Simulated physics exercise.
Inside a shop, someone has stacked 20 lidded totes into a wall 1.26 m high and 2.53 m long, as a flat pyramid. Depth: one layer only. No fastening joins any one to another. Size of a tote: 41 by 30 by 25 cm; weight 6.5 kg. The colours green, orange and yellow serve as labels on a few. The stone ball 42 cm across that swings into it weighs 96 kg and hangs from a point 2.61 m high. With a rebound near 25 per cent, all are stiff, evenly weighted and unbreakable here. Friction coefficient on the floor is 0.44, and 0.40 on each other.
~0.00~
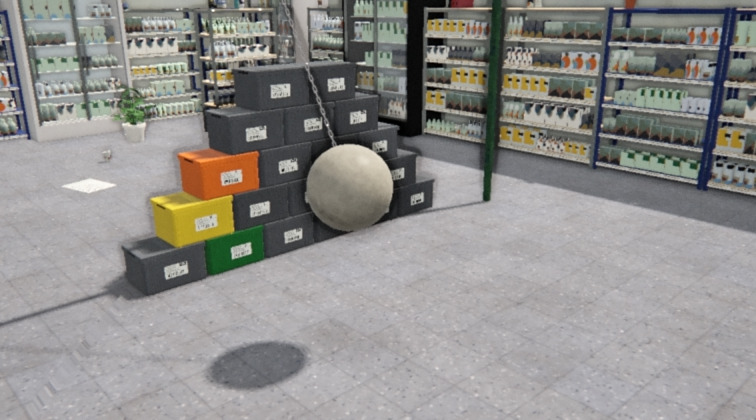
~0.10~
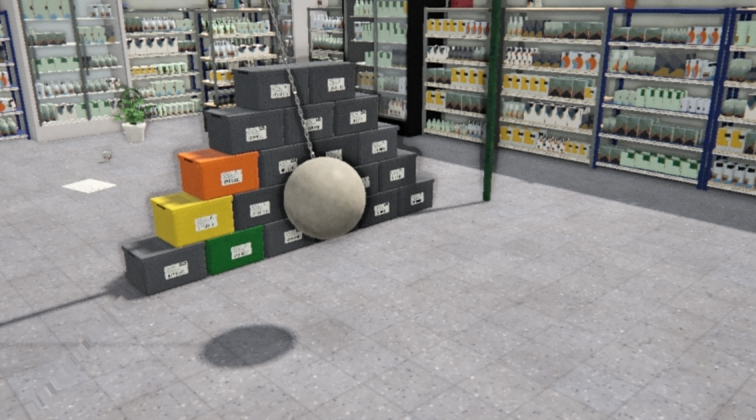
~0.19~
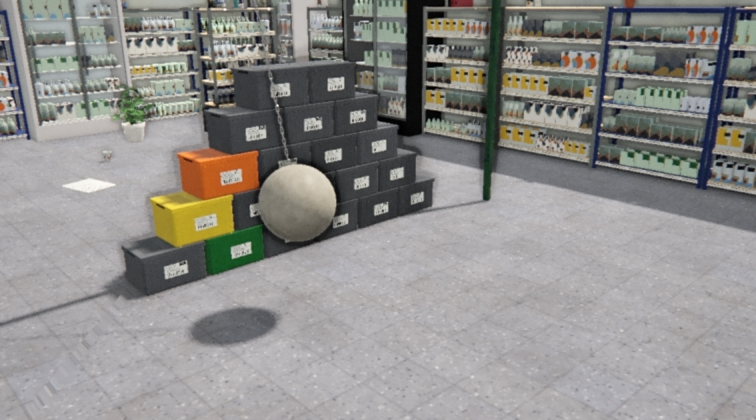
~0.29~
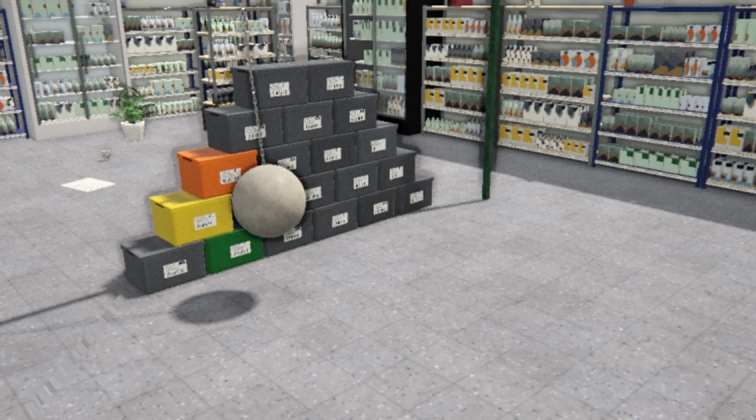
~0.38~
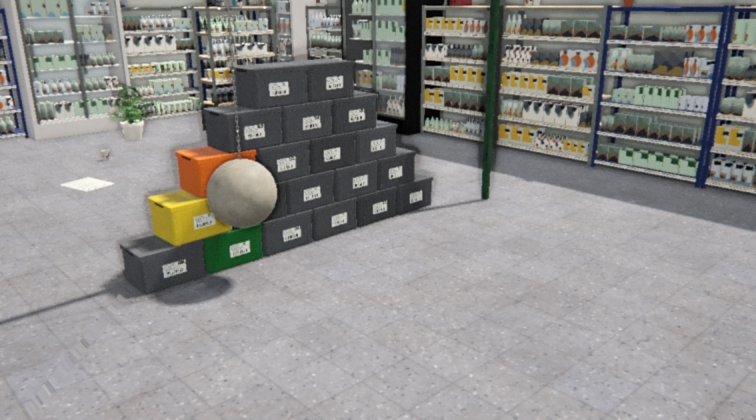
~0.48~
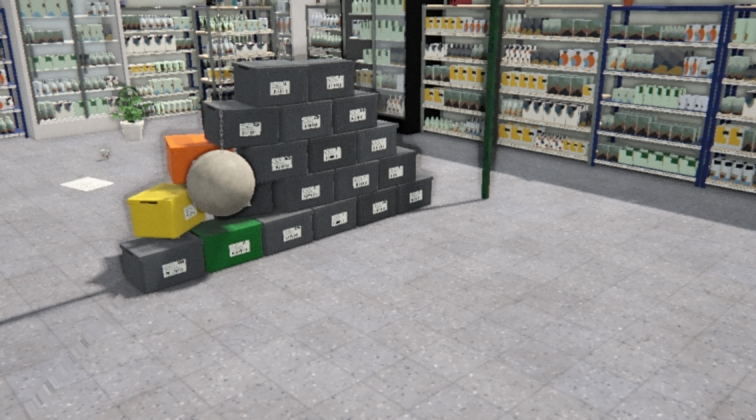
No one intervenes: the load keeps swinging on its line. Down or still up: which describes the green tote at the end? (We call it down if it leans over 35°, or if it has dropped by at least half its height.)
Most likely it pulls through.
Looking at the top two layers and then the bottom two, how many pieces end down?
That's 0 up top and 2 at the bottom.
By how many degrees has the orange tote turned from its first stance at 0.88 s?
I'd estimate close to 90°.
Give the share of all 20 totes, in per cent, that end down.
It works out at roughly 15 per cent.
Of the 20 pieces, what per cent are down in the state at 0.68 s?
By that time it is 10 percent.
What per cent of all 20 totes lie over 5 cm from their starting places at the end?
Fraction: 40 %.
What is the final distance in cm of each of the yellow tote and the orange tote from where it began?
Roughly yellow 90, orange 210.
By 0.54 s, line 11° past plumb; none of the 20 totes down, 6 disturbed; green tote unmoved; yellow tote tilted 9°.
By 0.68 s, line 19° past plumb; 2 of the 20 totes down; green tote unmoved; orange tote tilted 30°, 16 cm lower.
By 0.88 s, line 27° past plumb; 2 of the 20 totes down; green tote unmoved; orange tote on its side.
By 1.24 s, line 29° past plumb; 3 of the 20 totes down; green tote unmoved; orange tote upside down.
When it is over (1.8 s), line 4° past plumb; 3 of the 20 totes down; green tote unmoved; orange tote upside down; yellow tote 25 cm lower. In pixels of the last frame, middles, green tote near (225, 242), orange tote near (142, 177).
